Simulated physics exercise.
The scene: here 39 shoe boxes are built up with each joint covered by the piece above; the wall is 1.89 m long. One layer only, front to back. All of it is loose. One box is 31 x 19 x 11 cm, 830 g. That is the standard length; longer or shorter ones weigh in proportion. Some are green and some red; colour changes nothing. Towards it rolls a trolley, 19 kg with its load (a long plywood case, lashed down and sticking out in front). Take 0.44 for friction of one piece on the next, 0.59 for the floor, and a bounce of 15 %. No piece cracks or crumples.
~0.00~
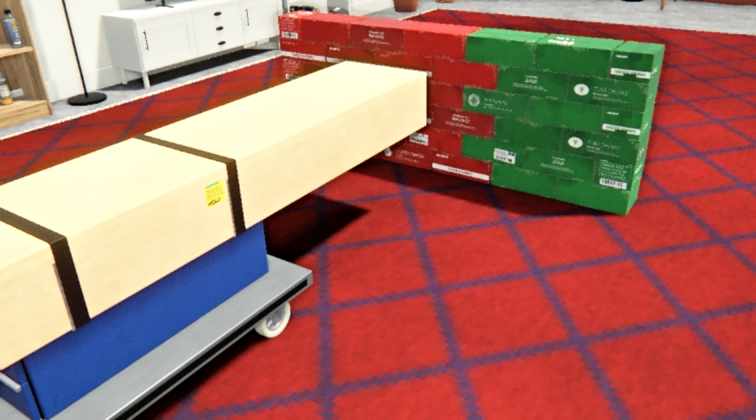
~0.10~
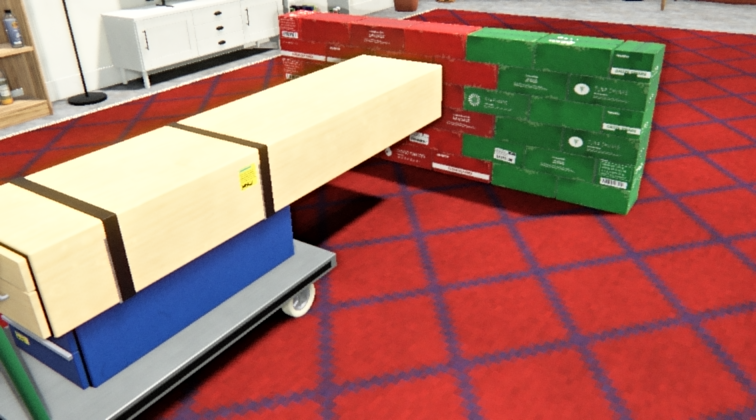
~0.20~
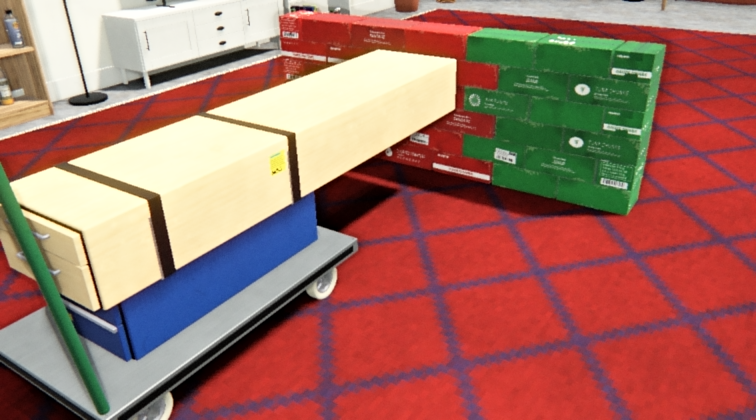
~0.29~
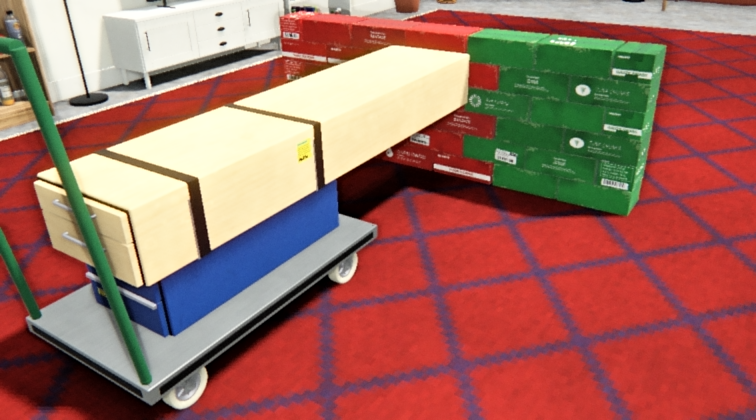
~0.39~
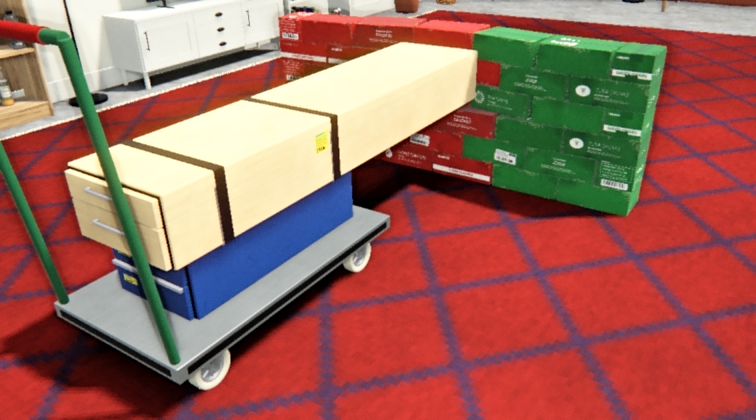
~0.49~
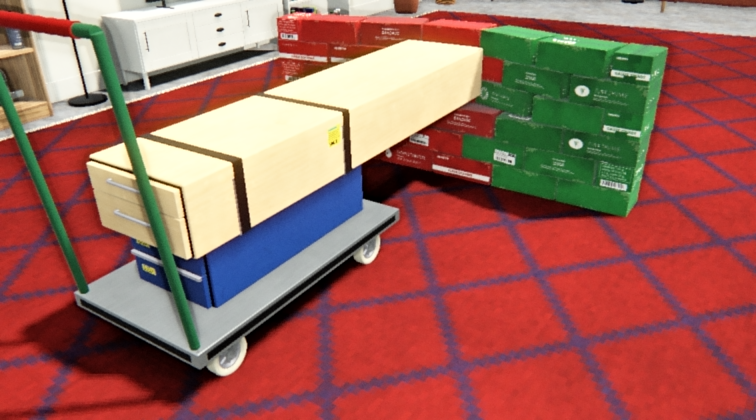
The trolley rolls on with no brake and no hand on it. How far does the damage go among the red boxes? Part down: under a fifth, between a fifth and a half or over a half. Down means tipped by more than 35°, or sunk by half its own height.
The part is between a fifth and a half.
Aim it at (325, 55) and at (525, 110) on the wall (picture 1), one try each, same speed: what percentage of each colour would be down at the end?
Green 0 then 80, red 60 then 20 per cent.
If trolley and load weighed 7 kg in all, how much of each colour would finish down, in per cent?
Then green 0, red 0 per cent.
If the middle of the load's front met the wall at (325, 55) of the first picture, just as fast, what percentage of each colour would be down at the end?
In that case green 0, red 50 per cent.
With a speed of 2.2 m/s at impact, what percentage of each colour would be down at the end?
In that case green 30, red 40 per cent.
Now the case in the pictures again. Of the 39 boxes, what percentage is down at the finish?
Near 35 per cent.
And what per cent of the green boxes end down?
By colour: Green 30 per cent.
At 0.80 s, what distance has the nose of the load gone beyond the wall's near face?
Some 30 cm beyond.
By 0.80 s, load 28 cm past the wall's line, still rolling; 6 of the 24 red boxes down (7 of 39 in all colours); top red box tilted 29°; top green box tilted 33°, 59 mm lower.
By 1.16 s, load 38 cm past the wall's line, still rolling; 10 of the 24 red boxes down (14 of 39 in all colours); top red box tilted 63°, 29 cm lower; top green box on its side.
When it is over (2.6 s), load 51 cm past the wall's line, stopped; 10 of the 24 red boxes down (14 of 39 in all colours); top red box on its side; top green box 57 cm lower. That is 42 per cent. In pixels of the last frame, middles, top red box near (360, 96), top green box near (624, 112).
